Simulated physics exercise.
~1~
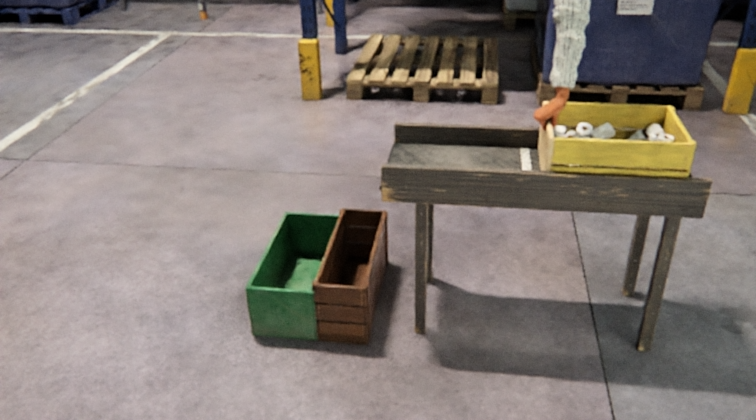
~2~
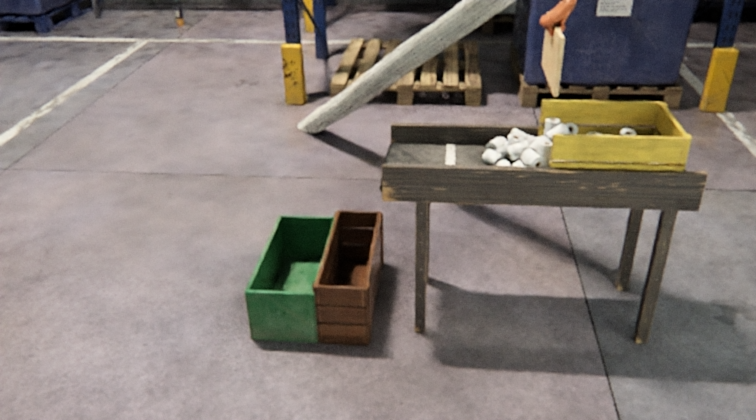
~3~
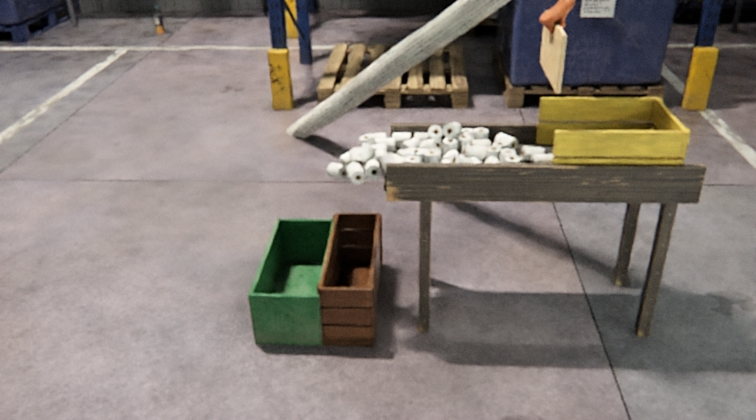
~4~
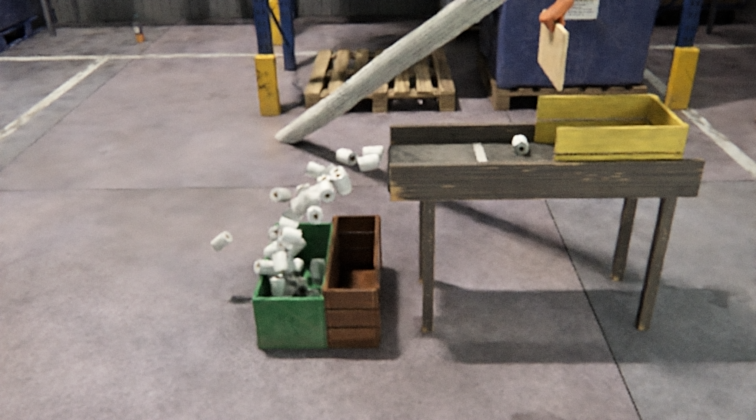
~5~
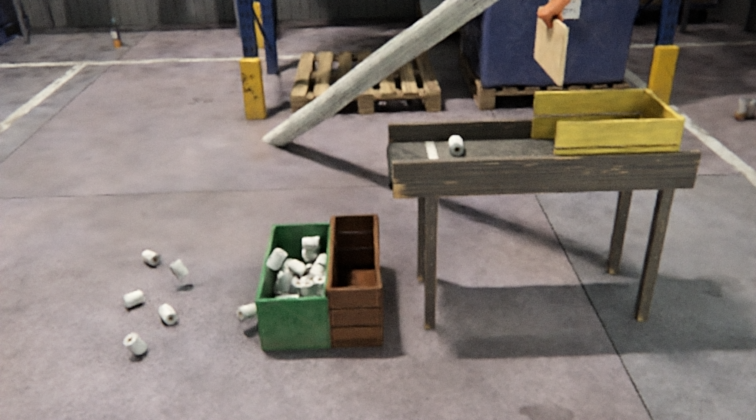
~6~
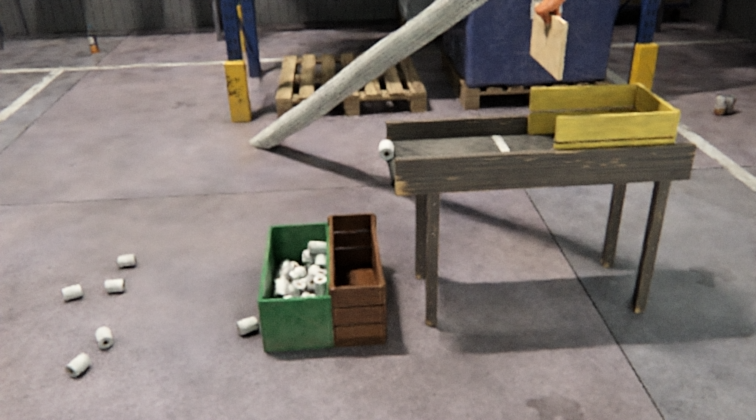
White paper rolls sliding left from a yellow pen along a belt, most dropping into a green bin, several scattering beyond.
